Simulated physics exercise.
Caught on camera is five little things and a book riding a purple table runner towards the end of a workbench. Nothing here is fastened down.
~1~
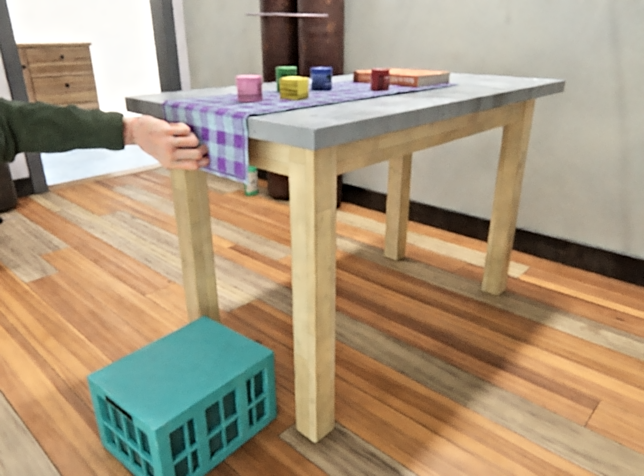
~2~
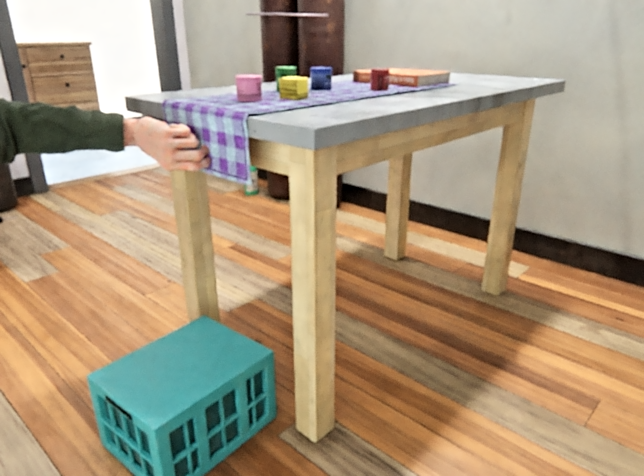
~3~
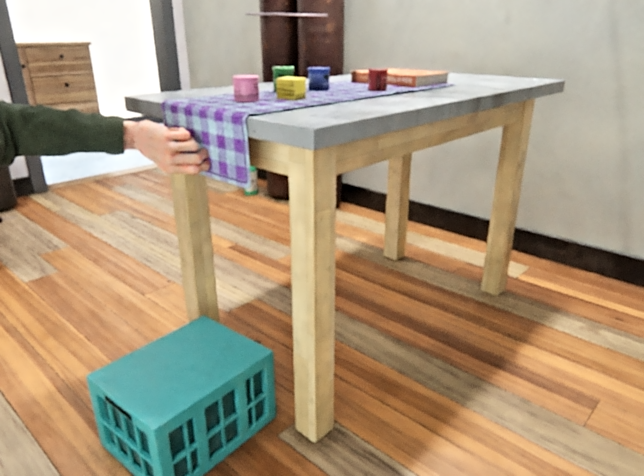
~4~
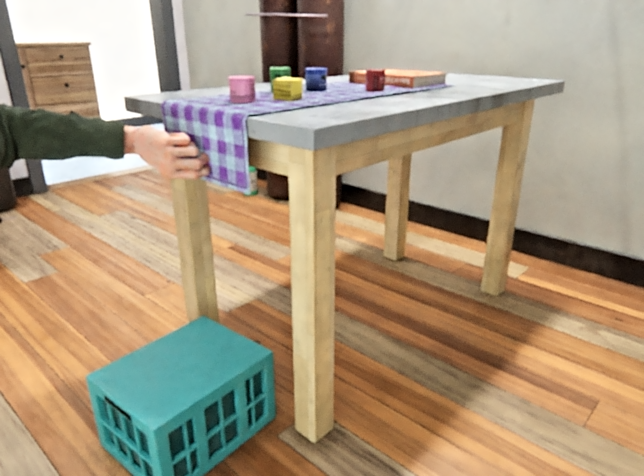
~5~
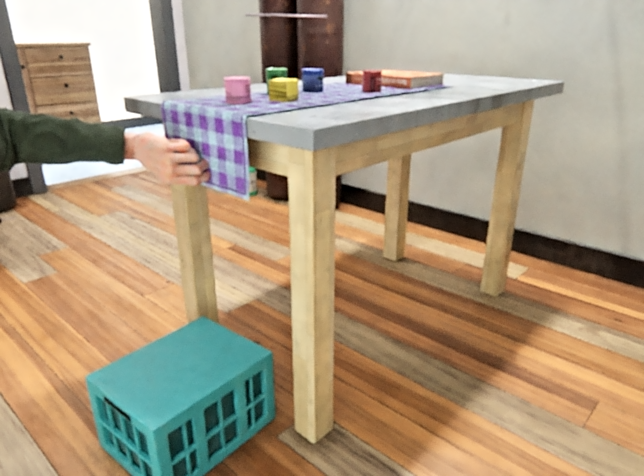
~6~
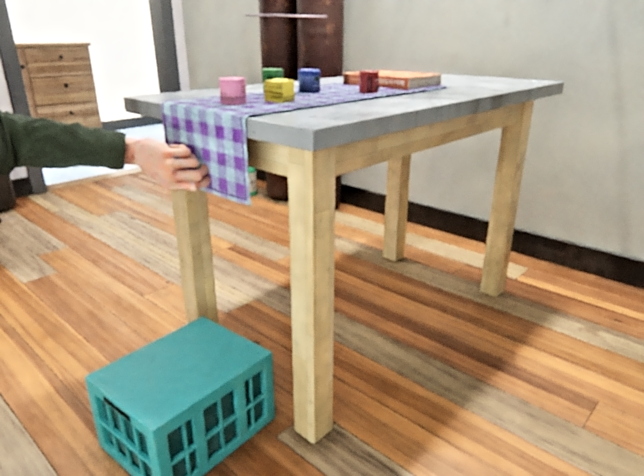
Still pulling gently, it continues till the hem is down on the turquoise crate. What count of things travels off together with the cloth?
My guess is it ends up with four missing from the top.
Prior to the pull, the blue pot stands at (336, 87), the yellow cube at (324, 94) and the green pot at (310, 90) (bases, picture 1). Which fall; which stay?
So the blue pot stays aboard, the yellow cube leaves the top, and the green pot leaves the top.
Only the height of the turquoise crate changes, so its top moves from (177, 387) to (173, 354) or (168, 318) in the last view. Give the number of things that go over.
Then 3 and 2.
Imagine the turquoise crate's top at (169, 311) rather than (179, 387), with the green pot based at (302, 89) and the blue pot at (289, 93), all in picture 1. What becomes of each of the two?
As for the green pot, it stays in place; as for the blue pot, it stays in place.
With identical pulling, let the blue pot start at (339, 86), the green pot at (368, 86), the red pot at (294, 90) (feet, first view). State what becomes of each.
Result - the blue pot stays put, the green pot stays put, and the red pot comes off.
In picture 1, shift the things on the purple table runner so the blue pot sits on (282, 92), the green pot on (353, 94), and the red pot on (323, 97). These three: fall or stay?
Outcome: Blue pot is gone, green pot is gone, red pot is gone.
Early on, hem near (212, 288); pink pot and yellow cube gone.
Midway, hem on the crate; pink pot, yellow cube, green pot and blue pot gone.
Finally, hem on the crate; pink pot, yellow cube, green pot and blue pot gone. The workbench loses four.
